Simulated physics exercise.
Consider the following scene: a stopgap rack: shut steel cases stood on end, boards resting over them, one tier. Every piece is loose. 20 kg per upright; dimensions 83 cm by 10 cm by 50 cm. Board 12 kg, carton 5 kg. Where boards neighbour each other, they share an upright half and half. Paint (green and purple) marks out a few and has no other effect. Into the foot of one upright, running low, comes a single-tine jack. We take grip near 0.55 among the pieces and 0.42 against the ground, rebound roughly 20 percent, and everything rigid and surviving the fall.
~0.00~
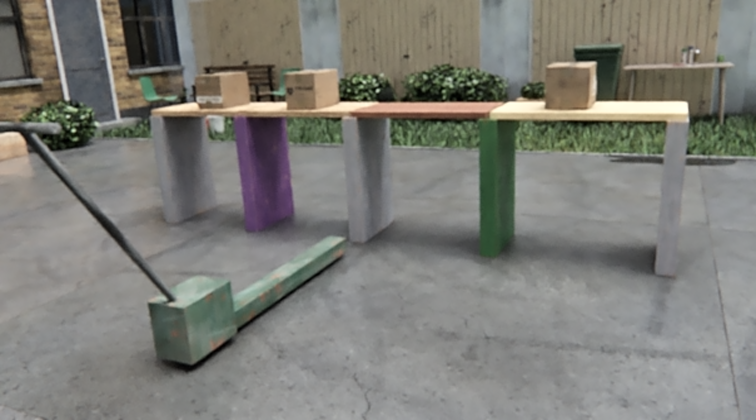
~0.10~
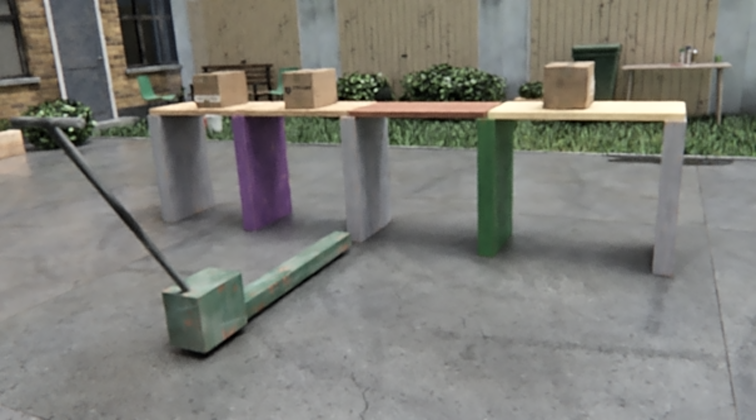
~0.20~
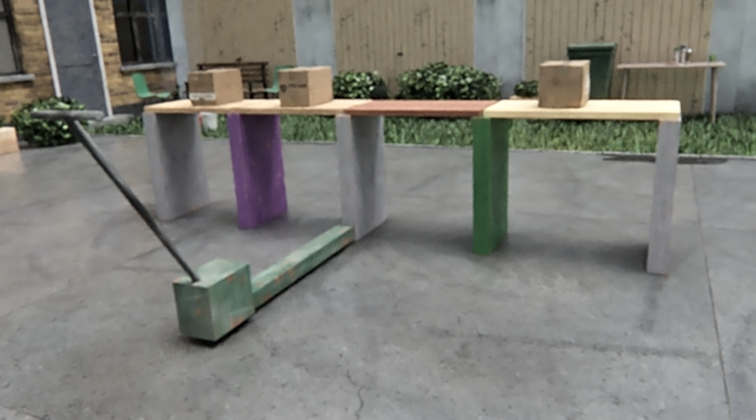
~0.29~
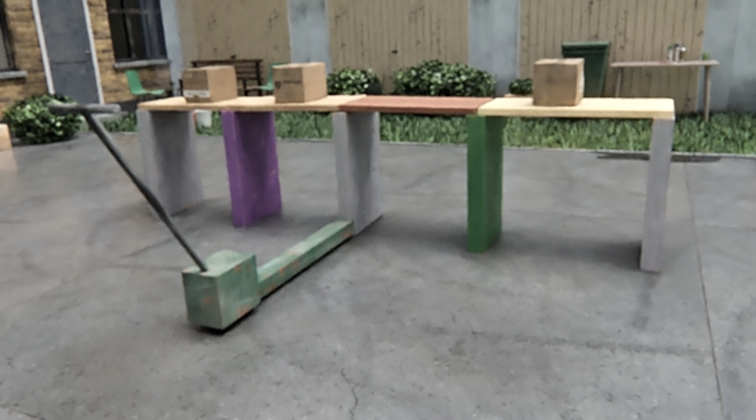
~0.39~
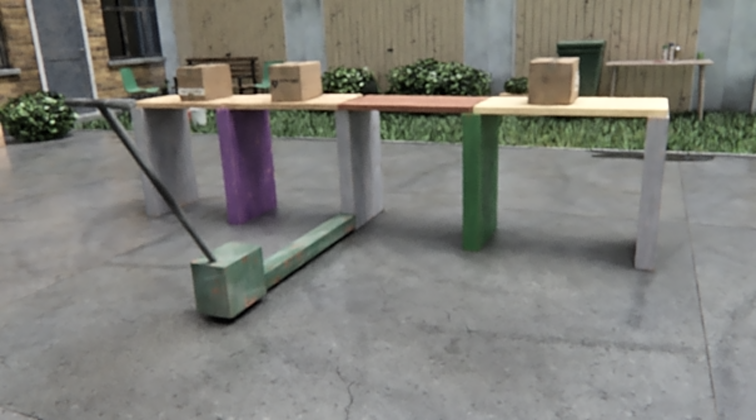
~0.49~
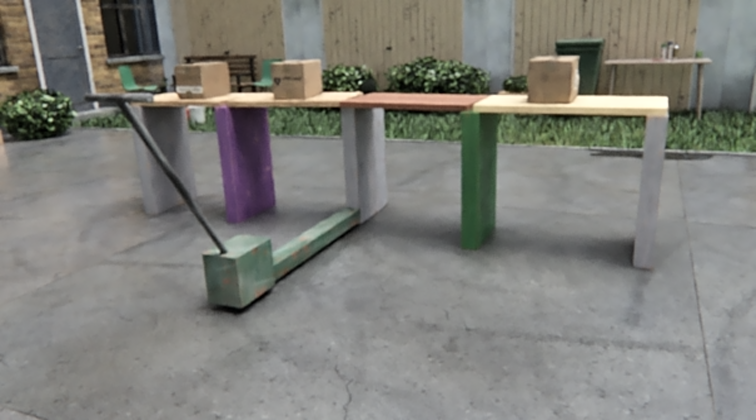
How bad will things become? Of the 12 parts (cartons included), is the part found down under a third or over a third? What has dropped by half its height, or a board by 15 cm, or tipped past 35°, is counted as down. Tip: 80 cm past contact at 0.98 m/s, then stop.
The part found down is over a third.
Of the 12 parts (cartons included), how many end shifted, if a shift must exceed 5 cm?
The count is 12.
Around 1.04 s, 1 of the 12 pieces down; green upright displaced 19 mm.
Around 1.82 s, 3 of the 12 pieces down; green upright tipped 31°; purple upright tipped 21°.
Around 2.20 s, 11 of the 12 pieces down; green upright on its side; purple upright on its side.
Finally (3.1 s), 11 of the 12 pieces down; green upright on its side; purple upright on its side. That is 92 per cent. Seen by the last camera, middles, green upright near (553, 239), purple upright near (197, 197).
